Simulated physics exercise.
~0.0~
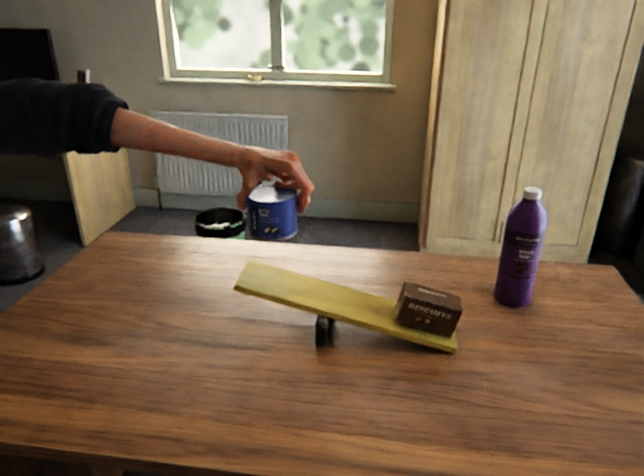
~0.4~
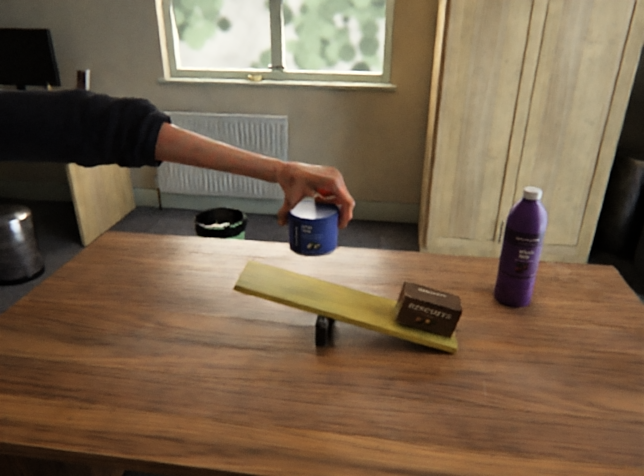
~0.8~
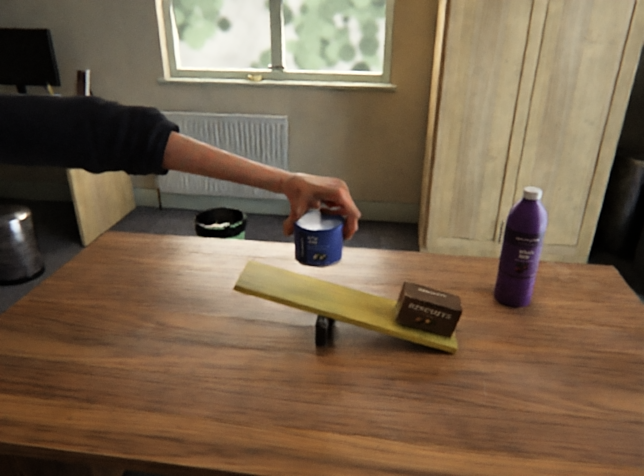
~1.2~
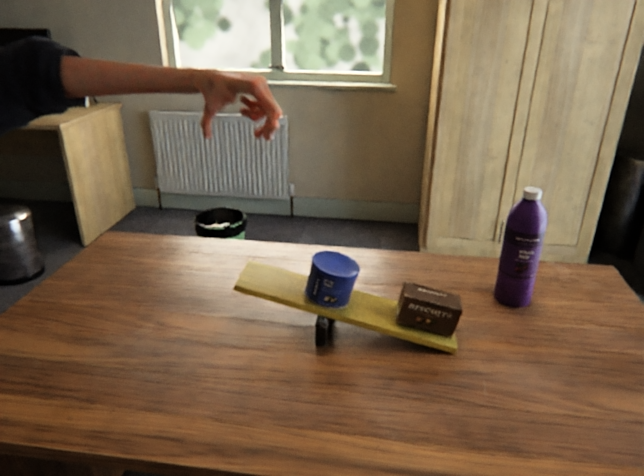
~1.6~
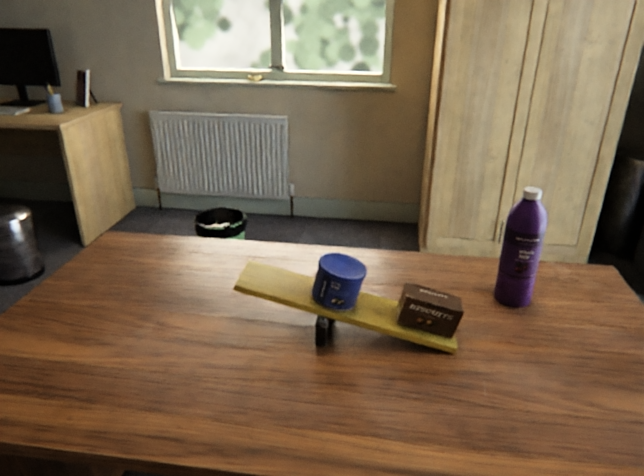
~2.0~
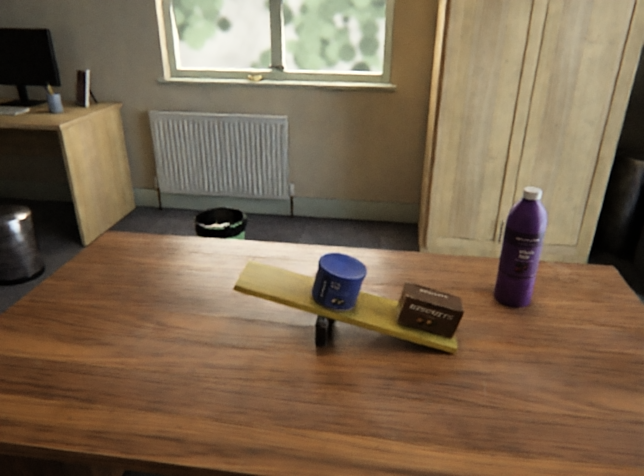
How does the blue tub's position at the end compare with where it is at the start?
At the start the blue tub is held in the air by a hand, above and to the left of where it ends up. At the end it sits lower and further right, resting on the tilted plank near its middle.
